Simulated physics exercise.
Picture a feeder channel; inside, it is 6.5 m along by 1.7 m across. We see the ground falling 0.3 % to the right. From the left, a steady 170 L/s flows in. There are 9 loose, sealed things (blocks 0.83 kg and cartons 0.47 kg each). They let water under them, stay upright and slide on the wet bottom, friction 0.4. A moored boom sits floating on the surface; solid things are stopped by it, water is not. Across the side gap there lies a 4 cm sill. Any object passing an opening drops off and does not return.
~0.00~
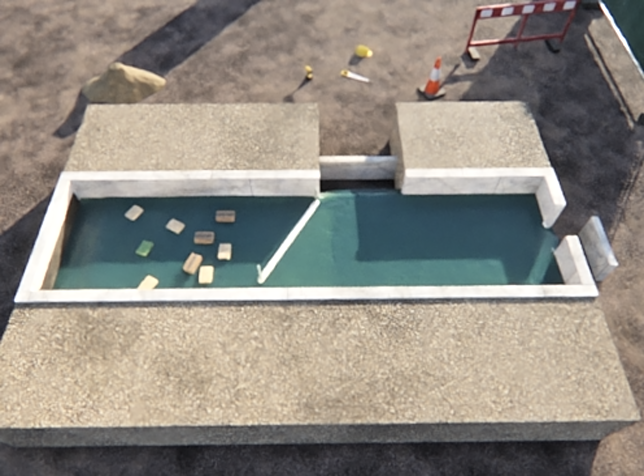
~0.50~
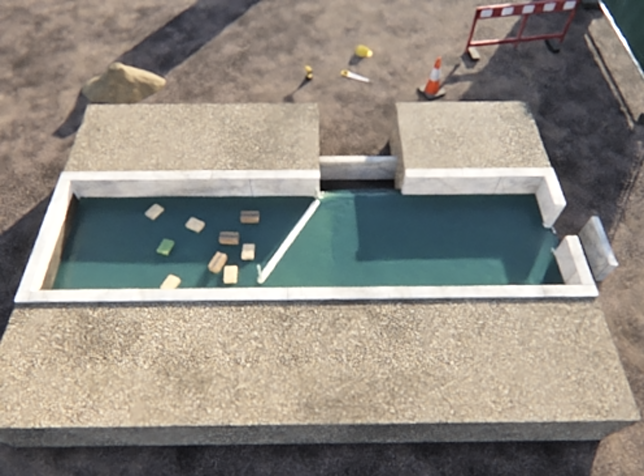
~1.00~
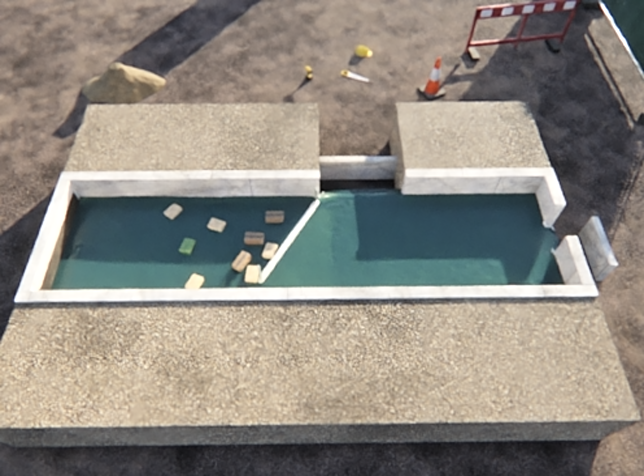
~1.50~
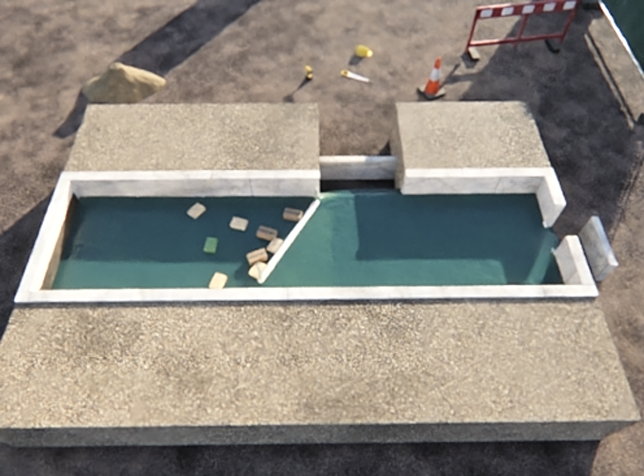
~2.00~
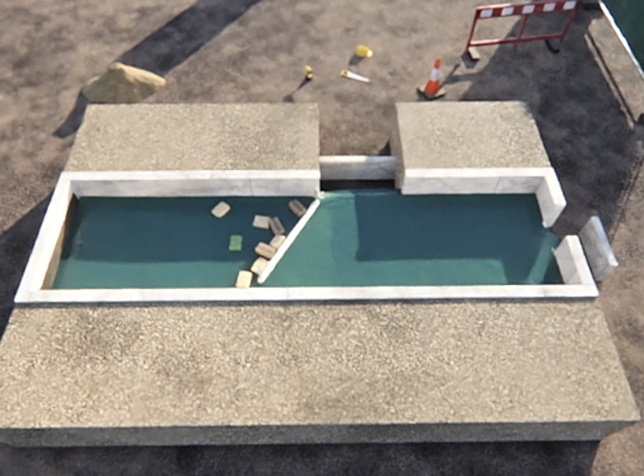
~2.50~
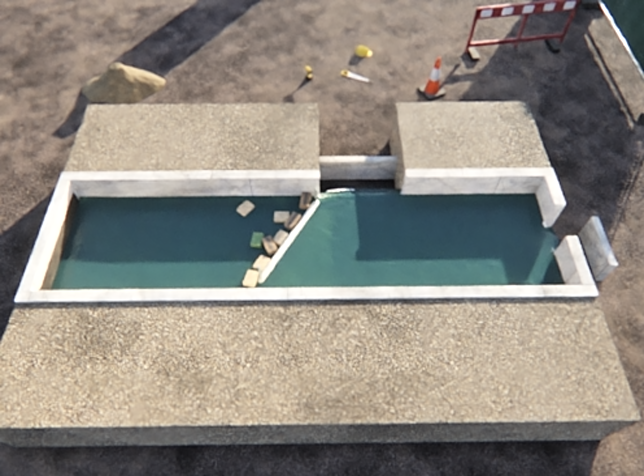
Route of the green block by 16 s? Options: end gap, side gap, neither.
It is neither one.
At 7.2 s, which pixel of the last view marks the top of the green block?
Around (288, 213).
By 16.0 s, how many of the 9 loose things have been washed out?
That makes 0 by then.
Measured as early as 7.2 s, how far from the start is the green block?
Displacement by then near 200 cm.
After 3.5 s the green block is near (275, 228), 1.7 m from its start, afloat; 0 of 9 are out; 9 afloat.
After 7.2 s the green block is near (288, 213), 2.0 m from its start, afloat; 0 of 9 are out; 9 afloat.
After 12.0 s the green block is near (288, 213), 2.0 m from its start, afloat; 0 of 9 are out; 9 afloat.
After 16.0 s the green block is near (288, 212), 2.0 m from its start, afloat; 0 of 9 are out; 9 afloat.
